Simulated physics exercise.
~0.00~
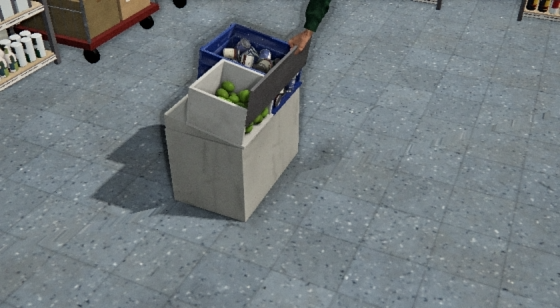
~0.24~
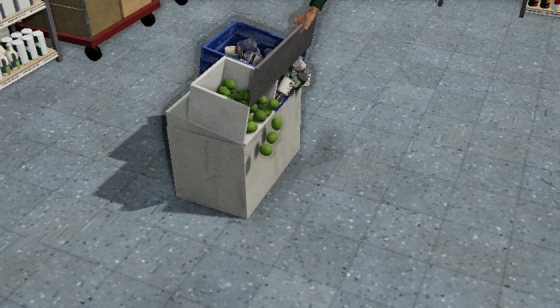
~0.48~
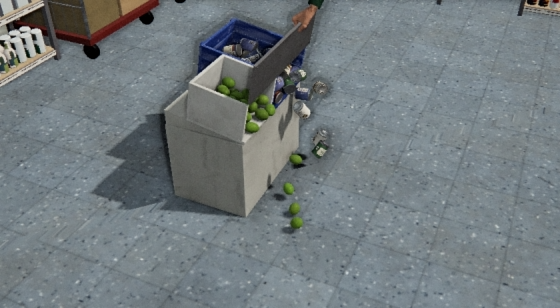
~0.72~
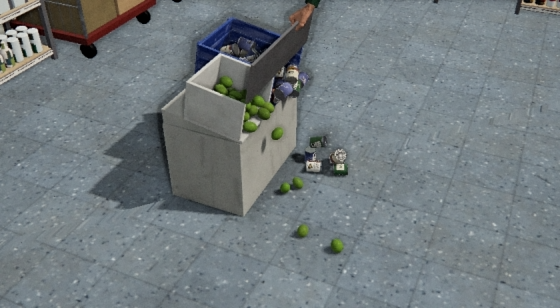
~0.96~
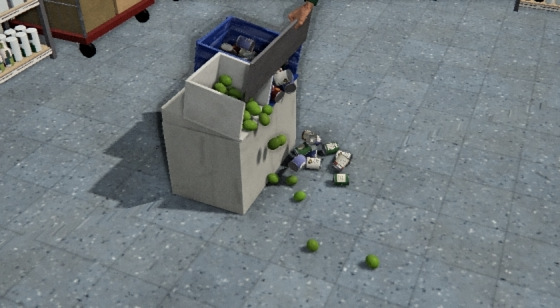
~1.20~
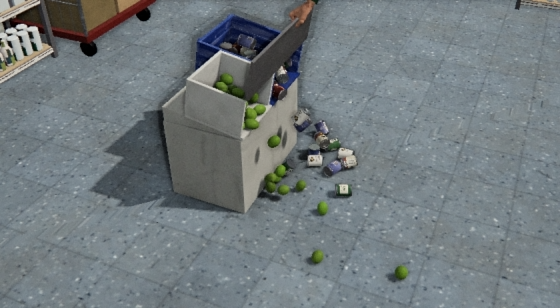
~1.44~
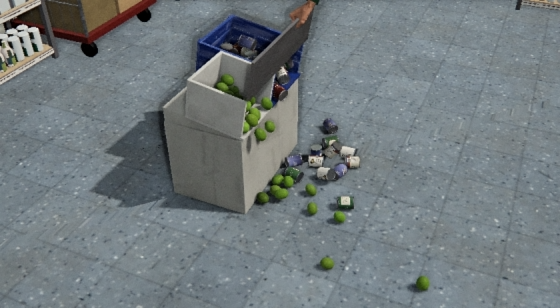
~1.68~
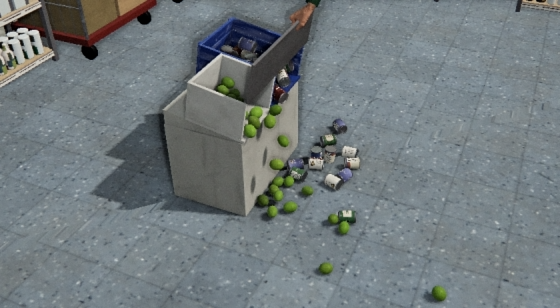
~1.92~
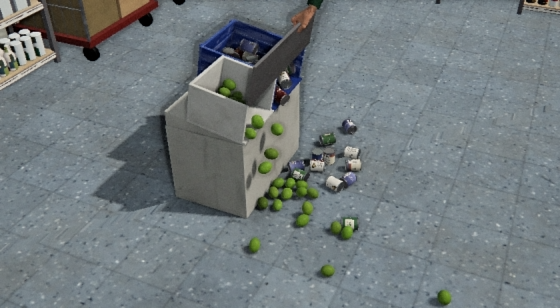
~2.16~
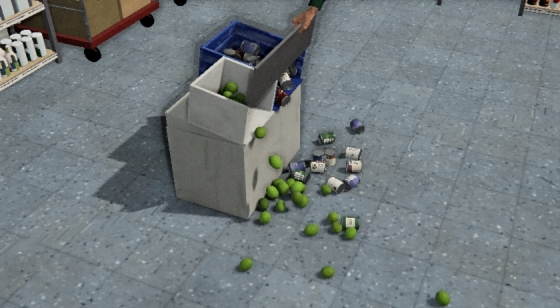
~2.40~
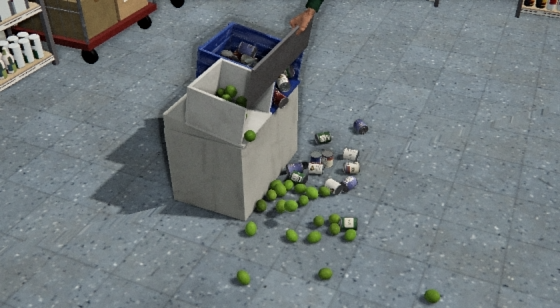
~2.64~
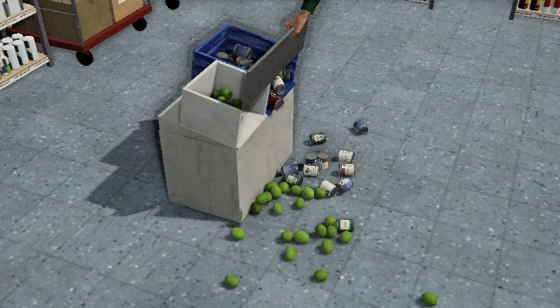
At first, a hand holds a grey panel against a white hopper of green limes and a blue hopper of small tins, which stand together on a grey tiled floor. The panel rises a little and stays leaning, and limes and tins start spilling over the right side. The first limes drop and roll away towards the lower right, while tins pile up beside the hoppers. The tins soon nearly stop falling, but limes keep tumbling down and gather at the base. Finally, limes and tins lie scattered across the floor, with some still inside both hoppers.
